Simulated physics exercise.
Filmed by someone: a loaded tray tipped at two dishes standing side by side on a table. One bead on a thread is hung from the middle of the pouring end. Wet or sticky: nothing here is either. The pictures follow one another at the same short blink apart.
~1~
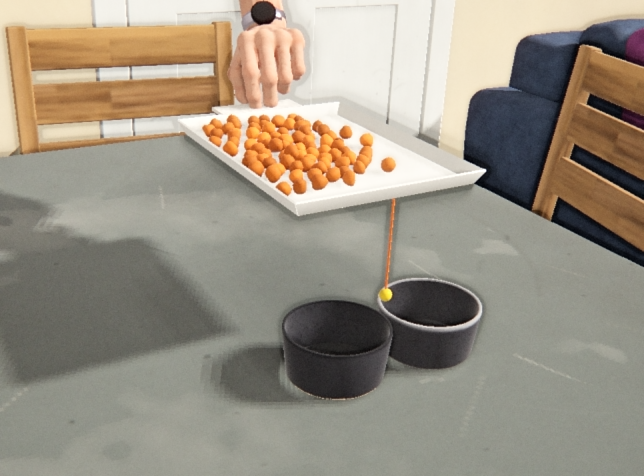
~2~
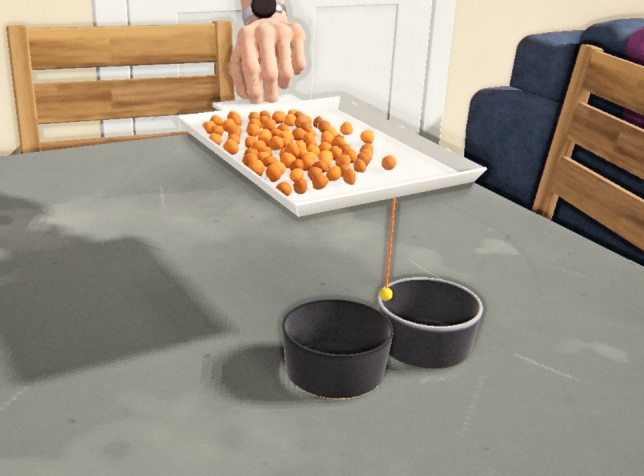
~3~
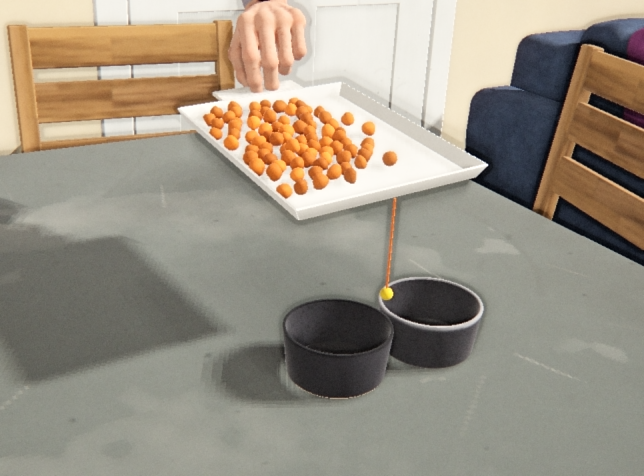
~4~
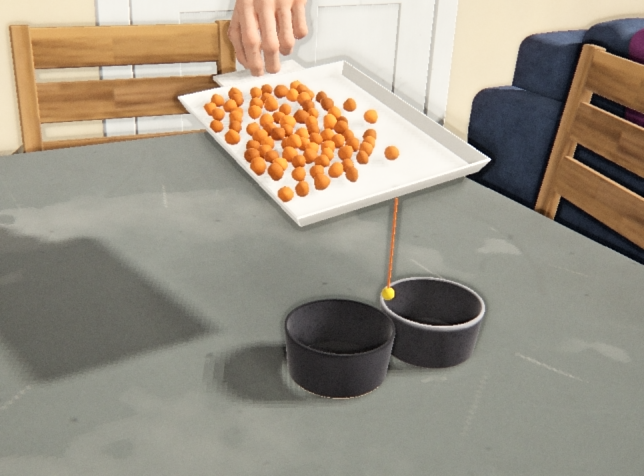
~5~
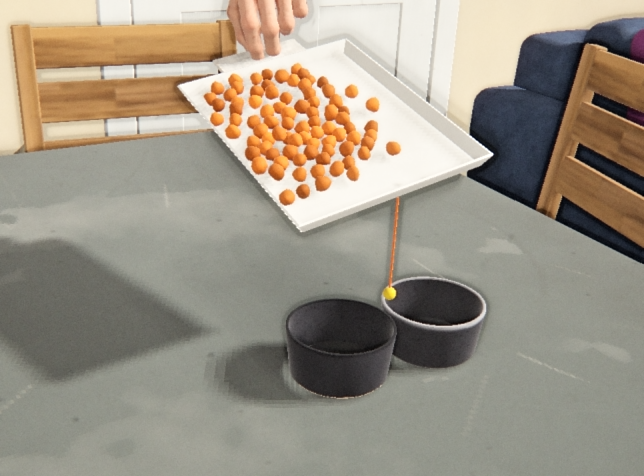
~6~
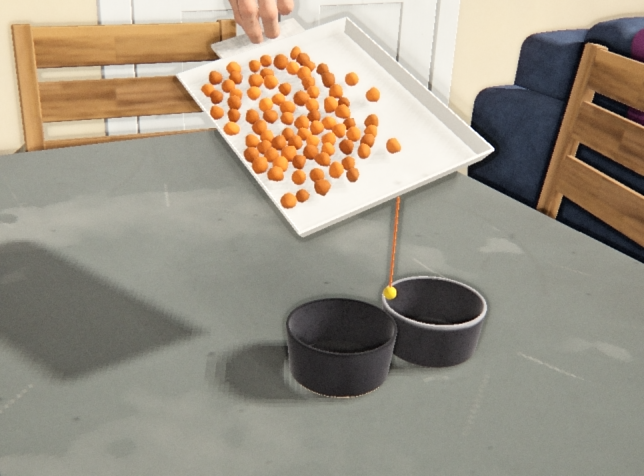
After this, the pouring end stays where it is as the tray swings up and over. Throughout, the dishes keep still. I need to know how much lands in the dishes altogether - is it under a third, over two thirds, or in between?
Between the two of them they take in a middle share, a third to two thirds.
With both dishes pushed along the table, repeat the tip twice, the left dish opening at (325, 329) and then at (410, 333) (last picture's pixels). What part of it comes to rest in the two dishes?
70 and 10 %.
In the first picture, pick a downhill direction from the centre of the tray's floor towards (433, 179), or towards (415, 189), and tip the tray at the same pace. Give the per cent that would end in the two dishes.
I'd expect around 40 in a hundred first and around 20 in a hundred second.
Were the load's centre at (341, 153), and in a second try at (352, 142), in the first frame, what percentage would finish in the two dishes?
First some 60, then 40 per cent.
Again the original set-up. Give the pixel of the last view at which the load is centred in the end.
About pixel (308, 370).
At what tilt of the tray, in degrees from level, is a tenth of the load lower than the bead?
About 65° of tilt.
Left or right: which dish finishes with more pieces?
The winner: The left side.
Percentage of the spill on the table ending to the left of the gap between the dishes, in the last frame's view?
That's roughly 100 per cent of the pieces.
Shortly afterwards, tray tipped steeply; near half on the tray; a little in the left dish; a little outside both; near a quarter in the air.
Next, tray tipped past a quarter turn; near half in the left dish; near half outside both.
Some moments later, tray tipped past a quarter turn; near half in the left dish; near half outside both.
In the end, tray tipped past a quarter turn; near half in the left dish; none at all in the right dish; near half outside both.
